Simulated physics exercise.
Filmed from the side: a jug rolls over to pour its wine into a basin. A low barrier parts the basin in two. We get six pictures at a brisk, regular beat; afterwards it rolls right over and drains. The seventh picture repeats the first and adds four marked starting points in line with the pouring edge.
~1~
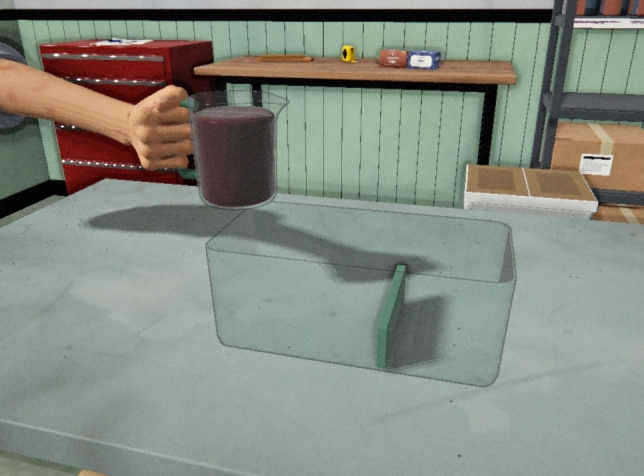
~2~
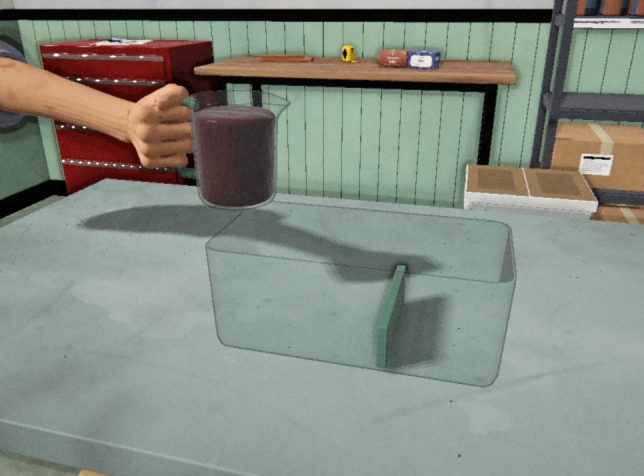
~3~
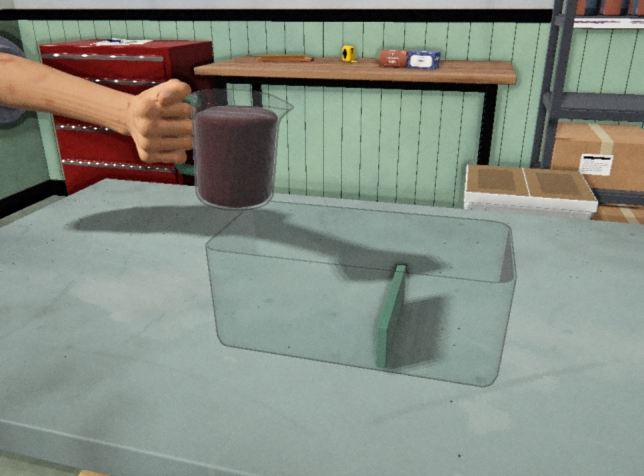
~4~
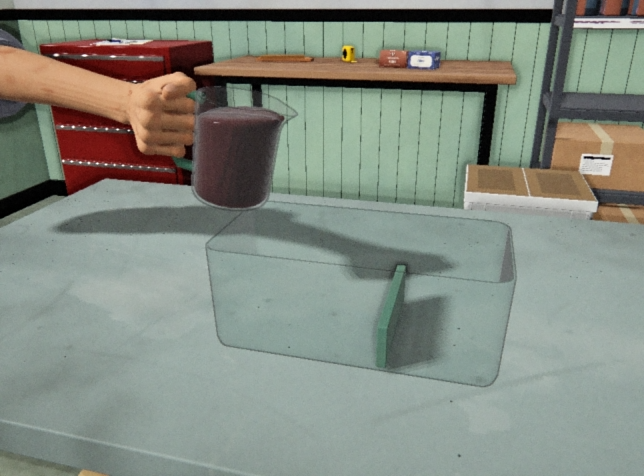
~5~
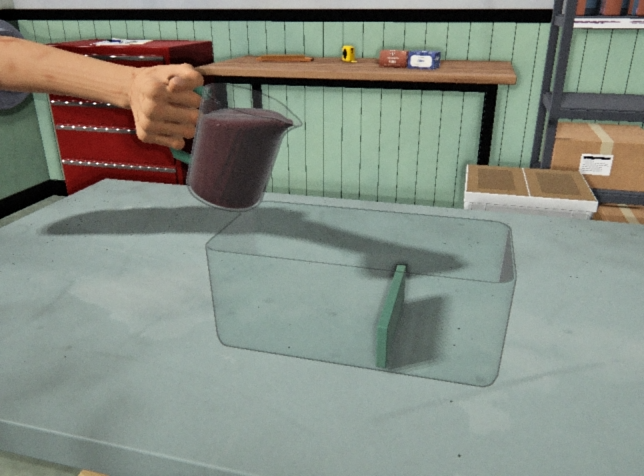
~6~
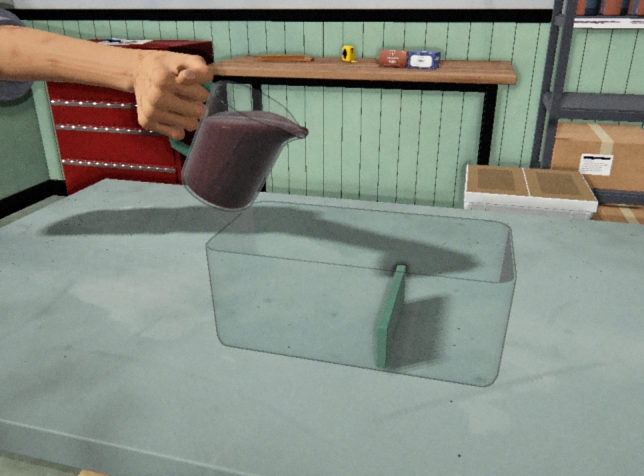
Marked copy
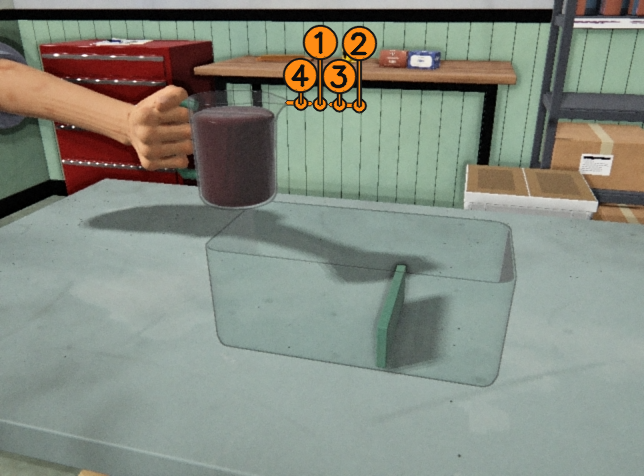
A hand reaching in from the left grips a clear jug of dark red wine above a pale grey-green table, seen from the side and slightly above in a workshop. Below sits a clear basin with a low green barrier, before red drawers, a wooden bench and shelved boxes. Upright at first, the jug tilts rightward until wine reaches its lip, while the camera stays still.
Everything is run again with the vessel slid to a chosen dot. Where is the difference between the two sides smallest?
3.
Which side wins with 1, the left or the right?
More ends on the left.
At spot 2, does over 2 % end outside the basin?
No.
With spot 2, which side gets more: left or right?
The right one.
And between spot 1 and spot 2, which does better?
2.
On the marked copy, 1 at (320, 104); 2 at (359, 105); 3 at (339, 104); 4 at (300, 103).
With 1, about 92 % ends left of the wall and 7 % right of it.
With 2, about 22 % ends left of the wall and 77 % right of it.
With 3, about 56 % ends left of the wall and 44 % right of it.
With 4, about 95 % ends left of the wall and 4 % right of it.
